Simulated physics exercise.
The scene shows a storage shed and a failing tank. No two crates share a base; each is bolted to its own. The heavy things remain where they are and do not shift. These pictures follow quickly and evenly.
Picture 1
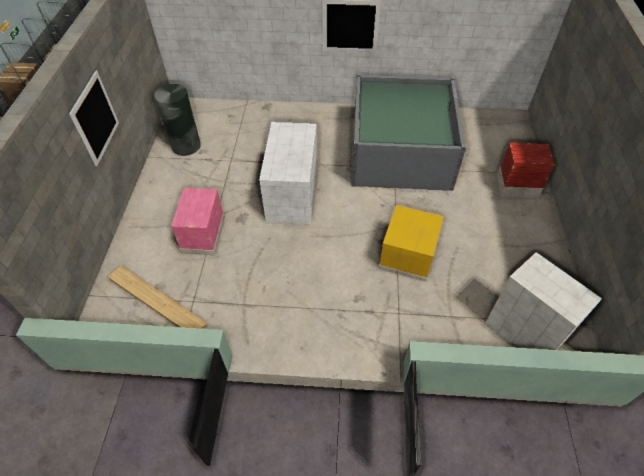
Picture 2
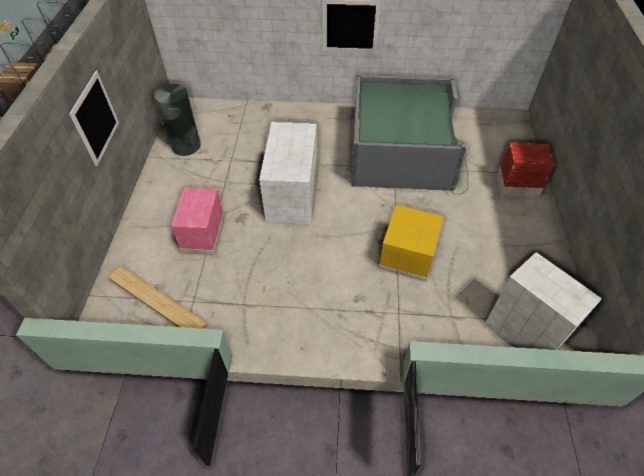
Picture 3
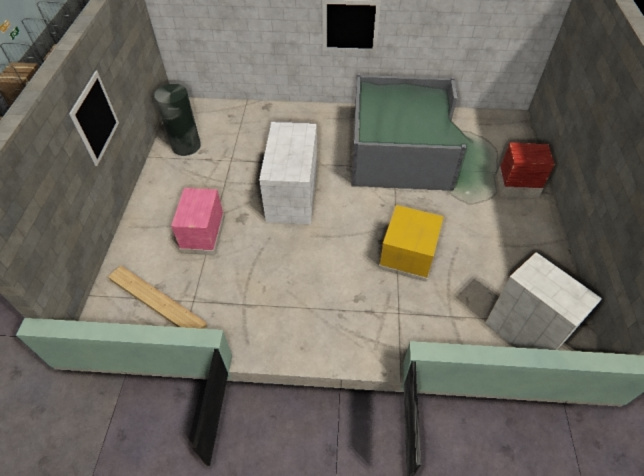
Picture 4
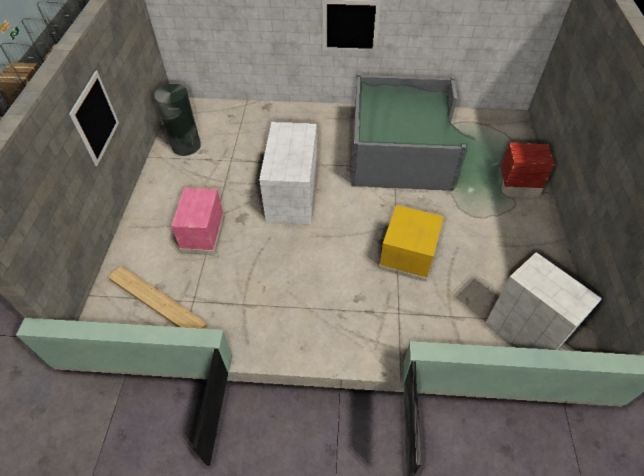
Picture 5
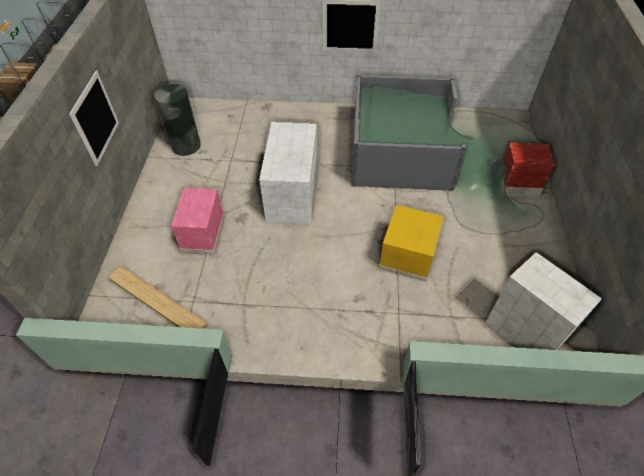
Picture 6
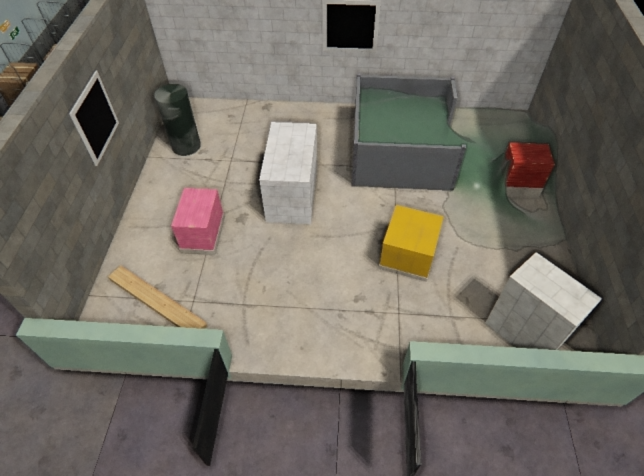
At first, a gray tank of green water sits whole and still among scattered crates and blocks in a walled shed. Then its right side opens and water pours onto the floor, reaching the red crate. The thin puddle spreads around that crate, widening toward the right wall and the front.
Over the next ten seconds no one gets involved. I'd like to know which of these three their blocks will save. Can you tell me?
Outcome: I expect the yellow crate to get touched; I expect the red crate to get touched; I expect the pink crate to never get touched.
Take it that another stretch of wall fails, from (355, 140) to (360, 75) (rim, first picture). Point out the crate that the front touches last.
Last in line is the red one.
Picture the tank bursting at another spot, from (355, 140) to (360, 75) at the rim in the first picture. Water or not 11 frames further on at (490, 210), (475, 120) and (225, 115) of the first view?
Spared, then spared, then sodden.
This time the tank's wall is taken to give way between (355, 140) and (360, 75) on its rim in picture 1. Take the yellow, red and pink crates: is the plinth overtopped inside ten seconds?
I'd expect the yellow crate goes wet, the red crate remains untouched, and the pink crate goes wet.
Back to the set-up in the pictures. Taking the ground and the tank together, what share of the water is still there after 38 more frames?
I'd put it near 96 %.
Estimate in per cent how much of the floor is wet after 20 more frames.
I reckon 50 per cent or so.
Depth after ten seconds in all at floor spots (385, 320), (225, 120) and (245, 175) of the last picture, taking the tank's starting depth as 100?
Estimate: 4, 6, 4 %.
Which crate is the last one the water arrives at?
It would be the pink one.
A moment on, water covers 20 % of the floor; the yellow crate not reached, the red crate water round its plinth, the pink crate not reached.
Next, water covers 30 % of the floor; the yellow crate water round its plinth, the red crate water round its plinth, the pink crate not reached.
Then, water covers 50 % of the floor; the yellow crate water round its plinth, the red crate water round its plinth, the pink crate not reached.
Later, water covers 80 % of the floor; the yellow crate water round its plinth, the red crate water round its plinth, the pink crate water round its plinth.
In the end, water covers 100 % of the floor; the yellow crate was topped, the red crate was topped, the pink crate stayed above the water.
